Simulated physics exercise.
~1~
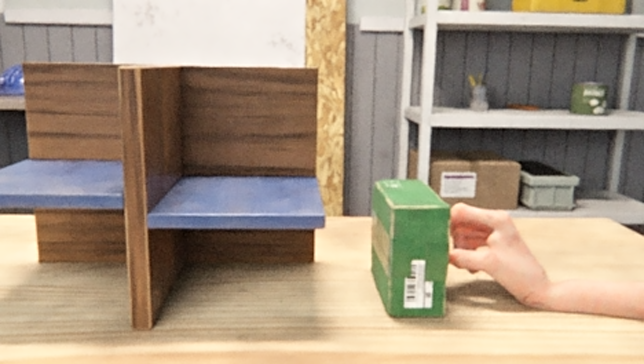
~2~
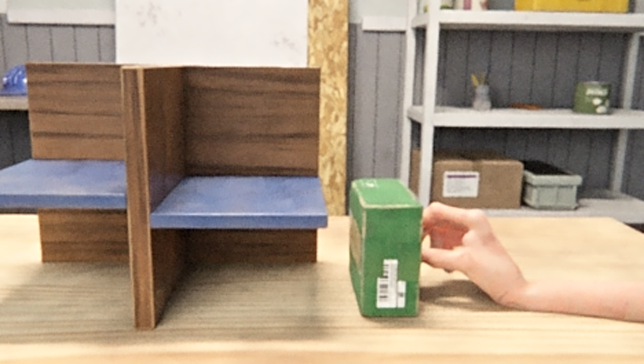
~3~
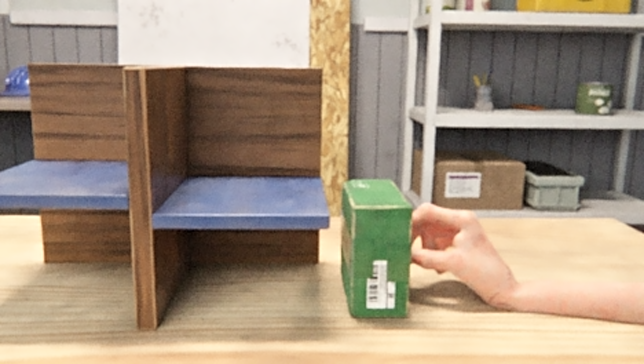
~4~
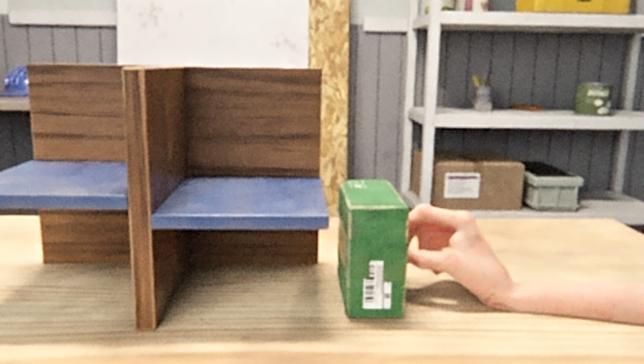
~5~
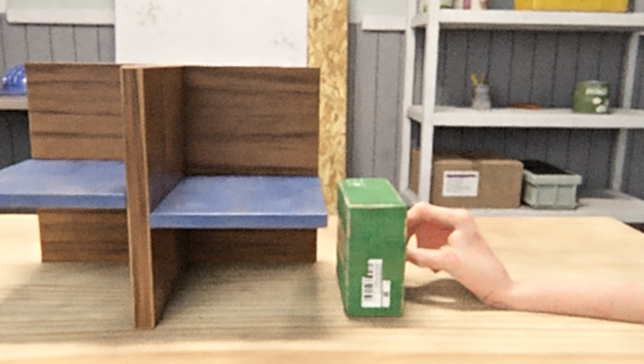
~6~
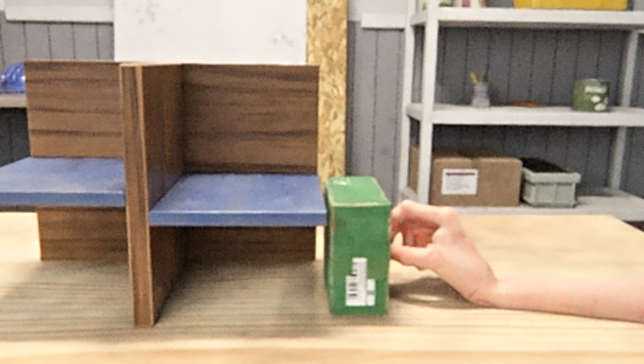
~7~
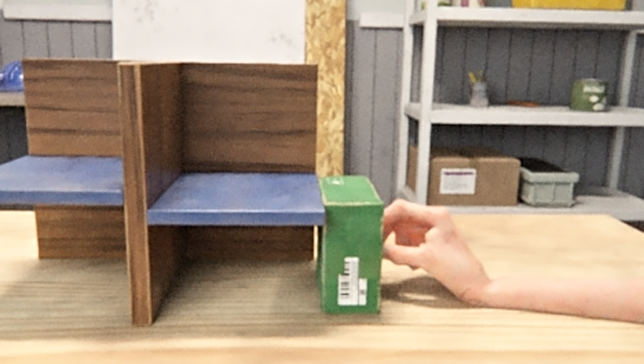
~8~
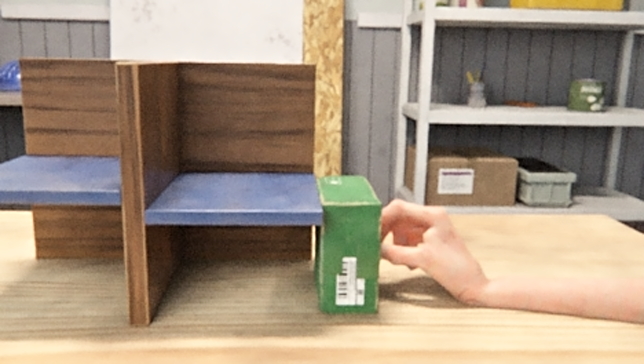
In a workshop-like room, a slightly swaying camera looks straight across a light wooden table, with a pale rack of boxes and containers behind it. On the left stands a dark wood-grain unit with blue shelves on either side of an upright panel, while a hand at the right holds its fingers against an upright green box. The hand pushes the box left across the tabletop, pauses briefly, then slides it on toward the gap under the right-hand blue shelf. The box proves too tall for the opening and stops against the shelf's edge, the hand still behind it.
